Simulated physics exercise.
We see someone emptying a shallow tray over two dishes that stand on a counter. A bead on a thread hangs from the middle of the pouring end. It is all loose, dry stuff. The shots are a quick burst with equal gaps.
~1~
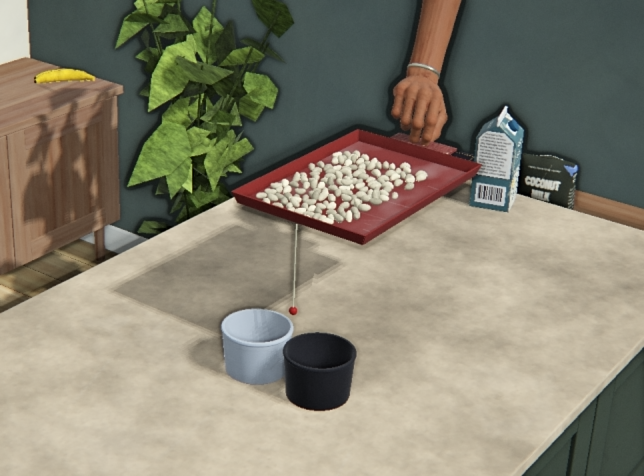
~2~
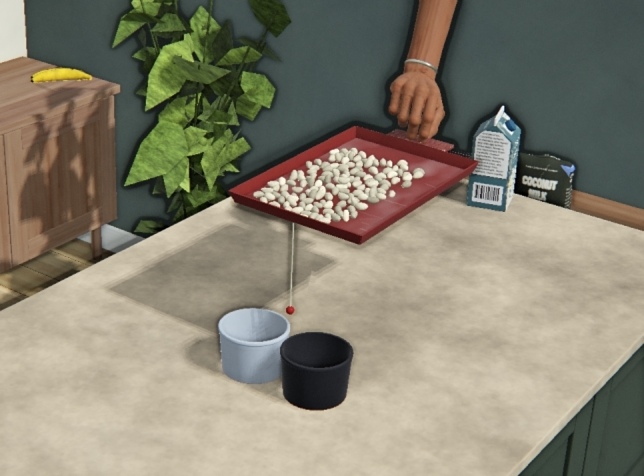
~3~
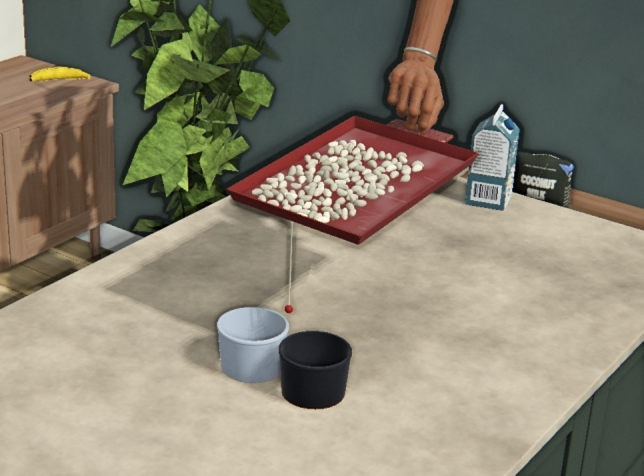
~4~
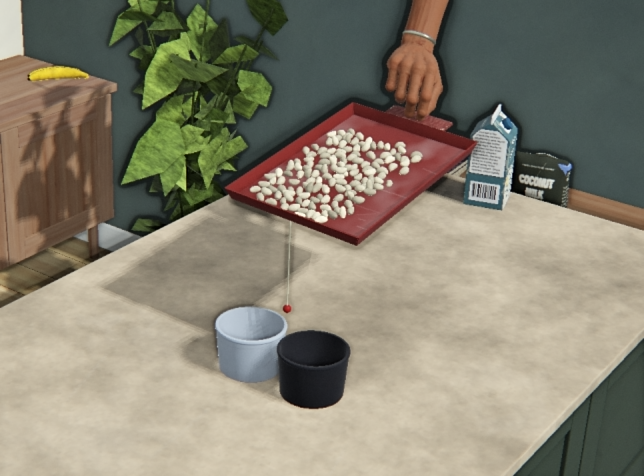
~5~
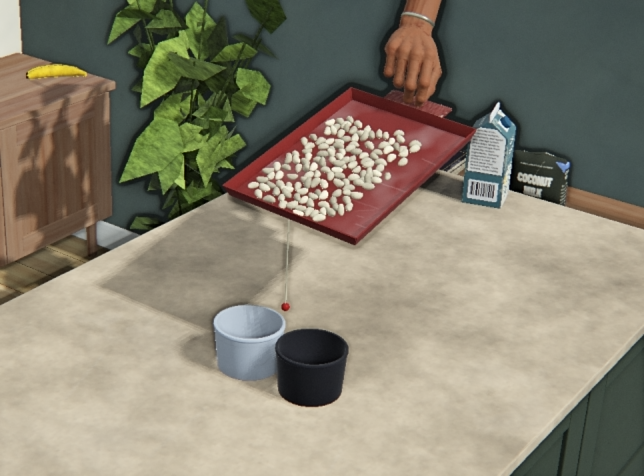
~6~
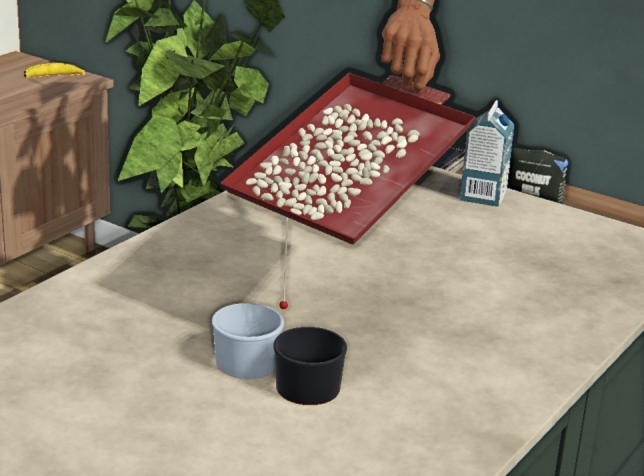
On a kitchen counter, a hand gradually tilts a red tray of white beans above two dishes.
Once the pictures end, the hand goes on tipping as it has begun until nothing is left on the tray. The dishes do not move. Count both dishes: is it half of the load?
Caught overall: Over half.
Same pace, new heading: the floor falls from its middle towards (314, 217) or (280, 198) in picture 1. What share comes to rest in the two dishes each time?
Near 60 % and 20 %.
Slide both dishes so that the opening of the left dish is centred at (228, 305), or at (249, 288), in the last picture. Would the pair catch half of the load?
The first try: Not half. The second: Below a half.
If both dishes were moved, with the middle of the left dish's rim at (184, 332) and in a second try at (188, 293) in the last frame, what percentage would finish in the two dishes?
About 10 and 0 per cent.
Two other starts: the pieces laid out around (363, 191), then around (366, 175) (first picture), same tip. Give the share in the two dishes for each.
Near 60 % and 70 %.
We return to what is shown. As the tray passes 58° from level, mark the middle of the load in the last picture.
Roughly at (318, 200).
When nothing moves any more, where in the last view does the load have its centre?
Around (310, 385).
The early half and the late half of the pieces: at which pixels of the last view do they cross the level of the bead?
First near (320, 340), later near (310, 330).
Just after the last frame, tray tipped steeply; almost all on the tray; about a tenth in the air.
A moment on, tray tipped right over; about a tenth on the tray; roughly a third in the right dish; about a tenth in the left dish; roughly a quarter outside both; roughly a quarter in the air.
Further on, tray tipped past a quarter turn; roughly half in the right dish; about a tenth in the left dish; roughly a third outside both.
When it is over, tray tipped past a quarter turn; roughly half in the right dish; about a tenth in the left dish; roughly a third outside both.
